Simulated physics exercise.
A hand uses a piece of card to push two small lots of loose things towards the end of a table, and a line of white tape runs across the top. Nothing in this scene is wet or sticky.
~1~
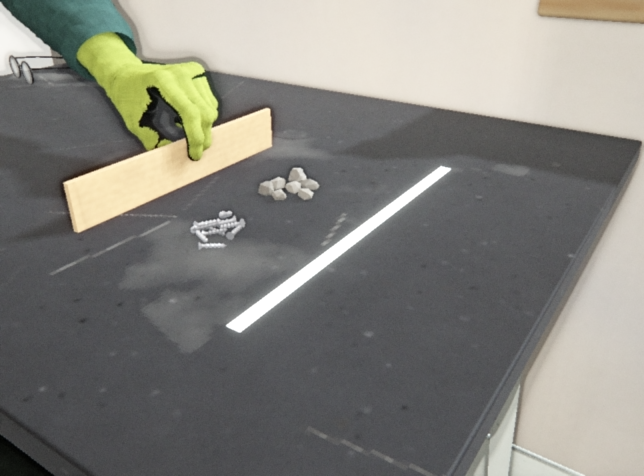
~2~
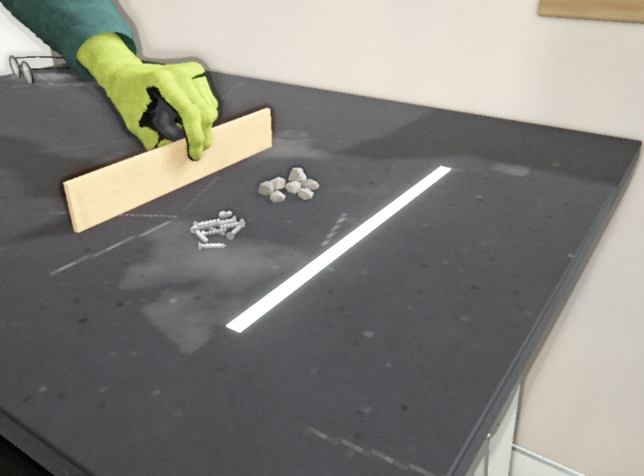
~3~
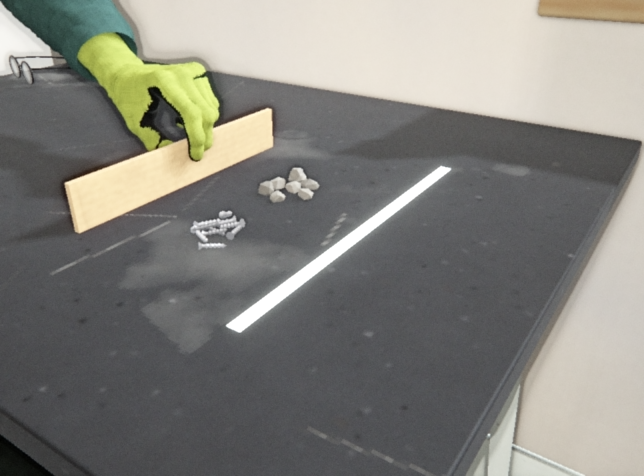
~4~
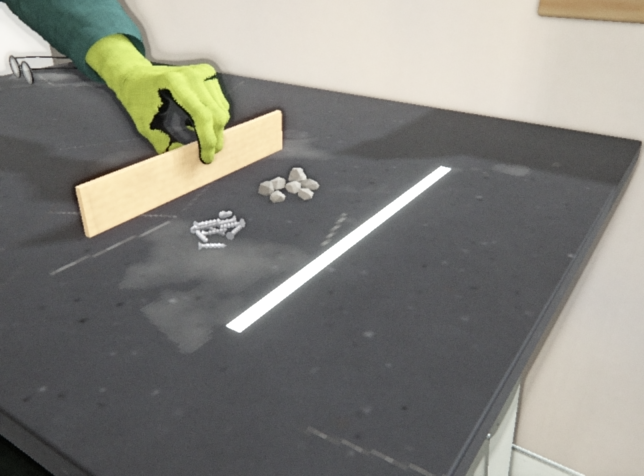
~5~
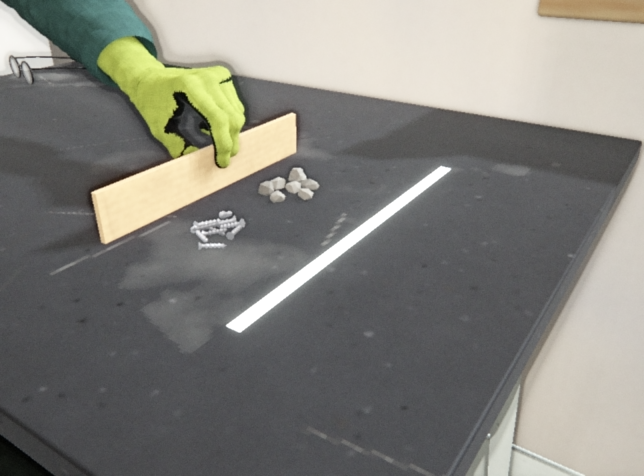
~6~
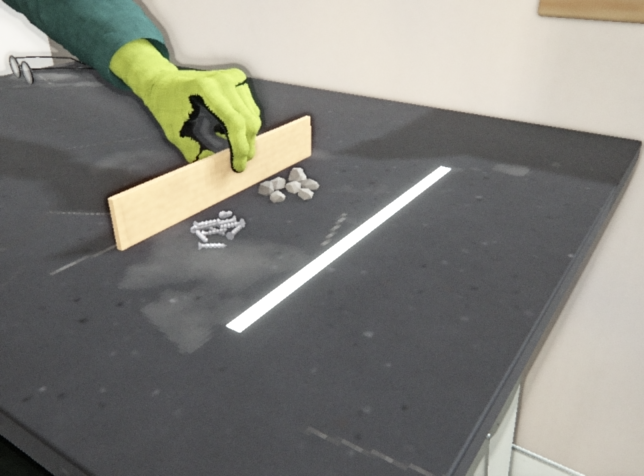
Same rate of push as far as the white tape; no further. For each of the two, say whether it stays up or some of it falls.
Nearer handful: Stays up. Farther handful: Stays up.
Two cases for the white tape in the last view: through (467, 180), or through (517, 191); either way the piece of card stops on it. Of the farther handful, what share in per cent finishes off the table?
About 0 percent the first time, about 0 percent the second.
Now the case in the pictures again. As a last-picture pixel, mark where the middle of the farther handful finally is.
The centre settles at about (399, 215).
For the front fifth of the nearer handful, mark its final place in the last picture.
Centre close to (350, 266) px.
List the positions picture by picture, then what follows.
In the first frame, piece of card at (89, 199), at rest; white tape at (438, 174), well back from the edge; edge at (557, 291); nearer handful at (216, 231), a few steel screws; farther handful at (294, 188), a few bits of gravel.
In the second frame, piece of card at (89, 199), at rest; farther handful at (294, 188).
In the third frame, piece of card at (91, 199); nearer handful at (216, 231).
In the fourth frame, piece of card at (101, 203); farther handful at (294, 188).
In the fifth frame, piece of card at (117, 209); nearer handful at (216, 231).
In the sixth frame, piece of card at (134, 215); white tape at (438, 174); edge at (557, 291); nearer handful at (216, 231); farther handful at (294, 188).
Then, 0.54 s past the last view, piece of card still moving, near (295, 167); nearer handful all on the table, its front near (282, 237); farther handful all on the table, its front near (351, 192).
Then, 1.11 s past the last view, piece of card stopped at the white tape; nearer handful all on the table, its front near (353, 268); farther handful all on the table, its front near (423, 211).
Then, 1.39 s past the last view, piece of card stopped at the white tape; nearer handful all on the table, its front near (358, 269); farther handful all on the table, its front near (423, 211).
Finally, piece of card stopped at the white tape; nearer handful all on the table, its front near (358, 269); farther handful all on the table, its front near (423, 211).
